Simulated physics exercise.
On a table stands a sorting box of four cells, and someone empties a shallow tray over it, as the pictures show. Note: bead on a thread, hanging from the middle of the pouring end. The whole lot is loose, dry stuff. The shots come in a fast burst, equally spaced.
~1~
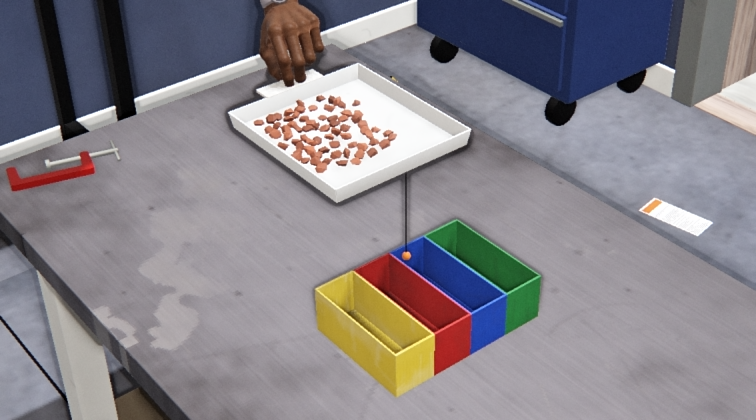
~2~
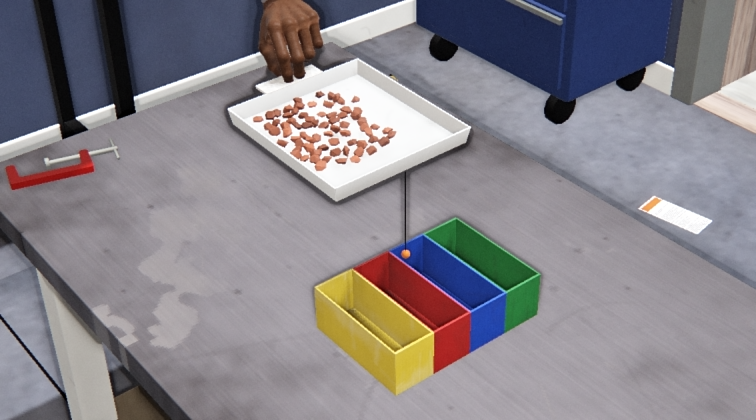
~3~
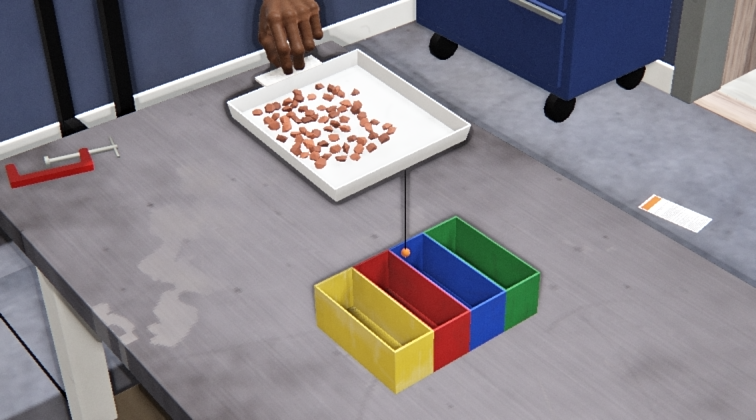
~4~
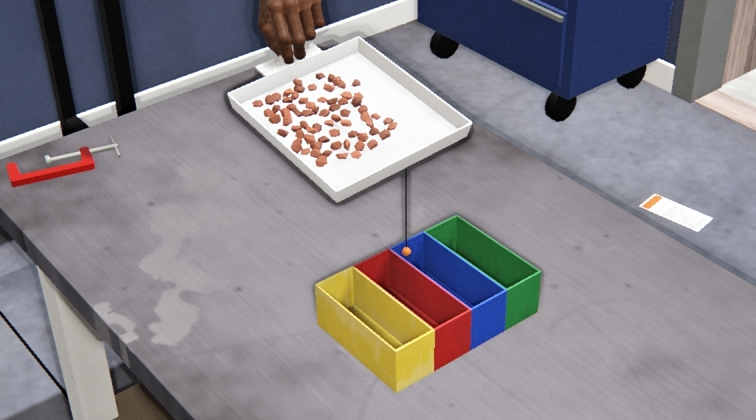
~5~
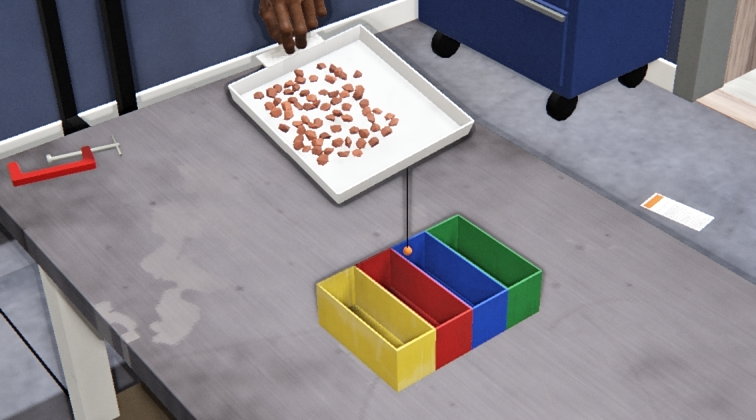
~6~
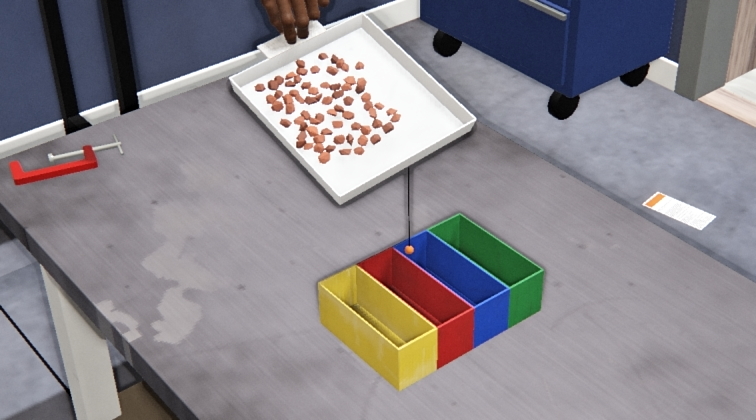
A white tray scattered with reddish-brown crushed bits is held by a hand at its far edge above a grey worktable, seen from above at an angle. Below it sit four joined open cells, yellow, red, blue and green from left to right, with an orange bead hanging on a thread, a red clamp at left and a blue cabinet behind. The hand raises the tray's far side, gradually steepening its slant toward the box, while the bits stay scattered across it and the view barely shifts.
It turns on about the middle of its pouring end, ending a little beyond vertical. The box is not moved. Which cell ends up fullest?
The yellow cell.
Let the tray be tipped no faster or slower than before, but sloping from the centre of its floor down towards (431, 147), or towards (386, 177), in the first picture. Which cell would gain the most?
Try A: The green cell / try B: The yellow cell.
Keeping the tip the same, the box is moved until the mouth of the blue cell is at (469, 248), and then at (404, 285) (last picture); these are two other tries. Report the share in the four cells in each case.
About 20 in a hundred, then about 100 in a hundred.
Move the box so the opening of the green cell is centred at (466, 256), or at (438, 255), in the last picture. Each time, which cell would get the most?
The first time that yellow cell comes out on top, the second time that red cell.
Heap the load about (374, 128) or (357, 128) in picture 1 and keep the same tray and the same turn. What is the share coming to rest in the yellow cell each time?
Close to 70 %, followed by close to 70 %.
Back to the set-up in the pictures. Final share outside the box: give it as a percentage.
My estimate is close to 10 %.
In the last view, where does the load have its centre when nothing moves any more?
Near (368, 335), more or less.
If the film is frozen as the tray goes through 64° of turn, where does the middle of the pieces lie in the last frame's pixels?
Check around (353, 175) in the last picture.
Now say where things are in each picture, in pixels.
In the first frame, corners of the pouring end (336, 187) and (466, 129), level; middle of the load (324, 128), bits of crushed brick; bead on its thread (406, 256); yellow cell (415, 362); red cell (452, 341); blue cell (488, 321); green cell (522, 301).
In the second frame, corners of the pouring end (336, 186) and (466, 127), level; middle of the load (324, 125).
In the third frame, corners of the pouring end (336, 186) and (466, 125), tipped barely, lowest at the left corner; middle of the load (323, 119).
In the fourth frame, corners of the pouring end (337, 188) and (468, 122), tipped a little, lowest at the left corner; middle of the load (324, 112).
In the fifth frame, corners of the pouring end (339, 191) and (470, 120), tipped a little, lowest at the left corner; middle of the load (325, 106).
In the sixth frame, corners of the pouring end (341, 193) and (472, 119), tipped clearly, lowest at the left corner; middle of the load (327, 100); yellow cell (418, 355); red cell (455, 335); blue cell (491, 314); green cell (525, 295).
Just after the last frame, tray tipped steeply; almost all on the tray; about a tenth falling or outside the box.
A moment on, tray tipped past a quarter turn; roughly a quarter on the tray; roughly half in the yellow cell; just a few in the red cell; just a few in the blue cell; roughly a quarter falling or outside the box.
Further on, tray tipped past a quarter turn; the larger part in the yellow cell; about a tenth in the red cell; just a few in the blue cell; about a tenth falling or outside the box.
When it is over, tray tipped past a quarter turn; the larger part in the yellow cell; about a tenth in the red cell; just a few in the blue cell; not one in the green cell; about a tenth outside the box.
